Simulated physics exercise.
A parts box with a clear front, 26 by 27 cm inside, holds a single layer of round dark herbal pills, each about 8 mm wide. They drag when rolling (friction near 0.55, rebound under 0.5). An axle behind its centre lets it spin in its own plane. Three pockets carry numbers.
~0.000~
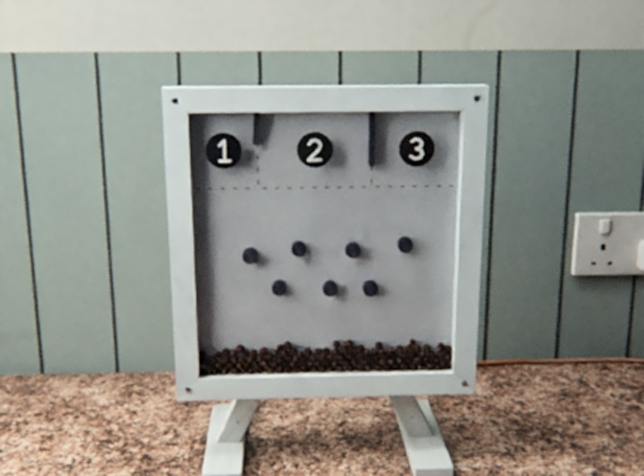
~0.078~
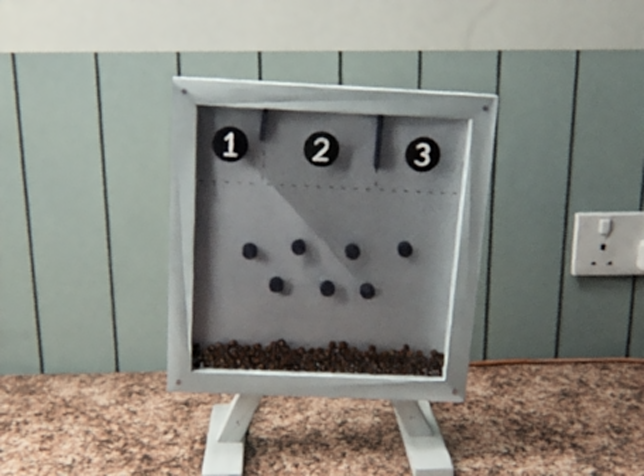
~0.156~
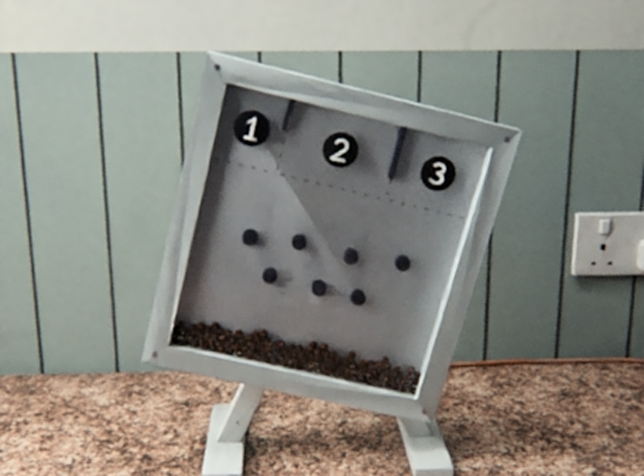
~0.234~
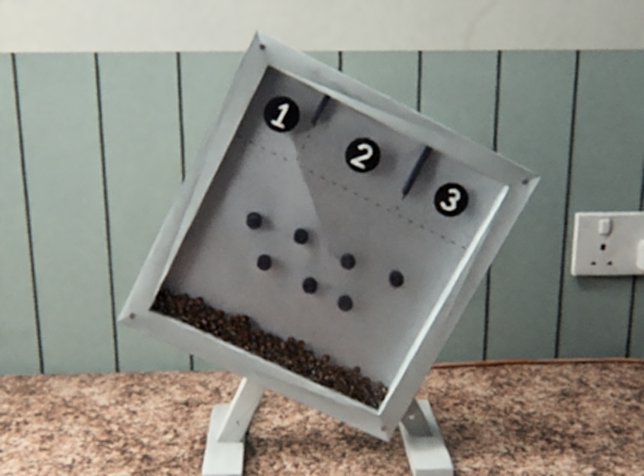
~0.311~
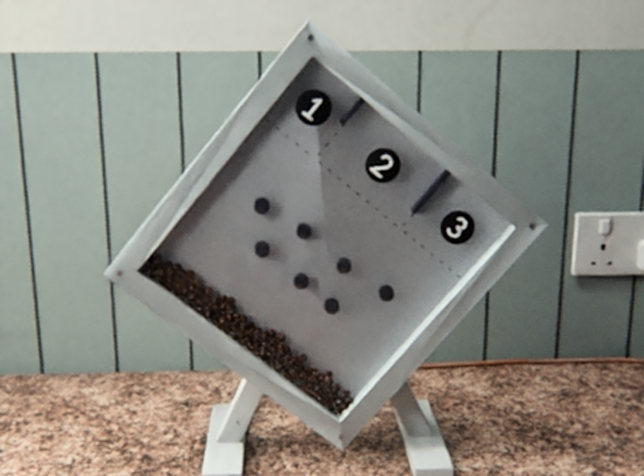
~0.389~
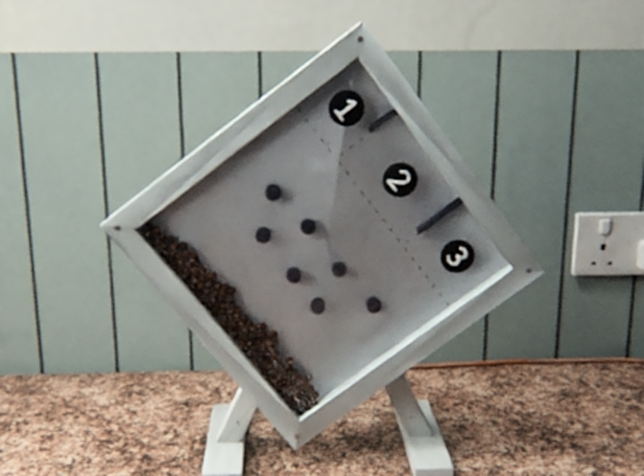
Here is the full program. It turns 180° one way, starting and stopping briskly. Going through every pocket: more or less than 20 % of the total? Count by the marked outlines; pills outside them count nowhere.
Pocket 1: Less; pocket 2: Less; pocket 3: More than 20 %.
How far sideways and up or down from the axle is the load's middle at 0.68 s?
About 10 cm left and 6 cm below.
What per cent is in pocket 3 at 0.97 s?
Some 40 per cent.
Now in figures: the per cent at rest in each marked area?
Pocket 1: 0; pocket 2: 5; pocket 3: 80.
After 0.68 s, it stands 101° clockwise; the pills' middle is 10 cm left of and 6 cm below the centre; nothing in the marked areas.
After 0.97 s, it stands 149° clockwise; the pills' middle is 7 cm left of and 8 cm below the centre; no. 3, 40 %.
After 1.23 s, it stands 180° clockwise; the pills' middle is 9 cm left of and 9 cm below the centre; no. 3, 80 %.
Settled by 2.1 s, it stands 180° clockwise; no. 1, 0 %, no. 2, 5 %, no. 3, 80 %, elsewhere 15 %.
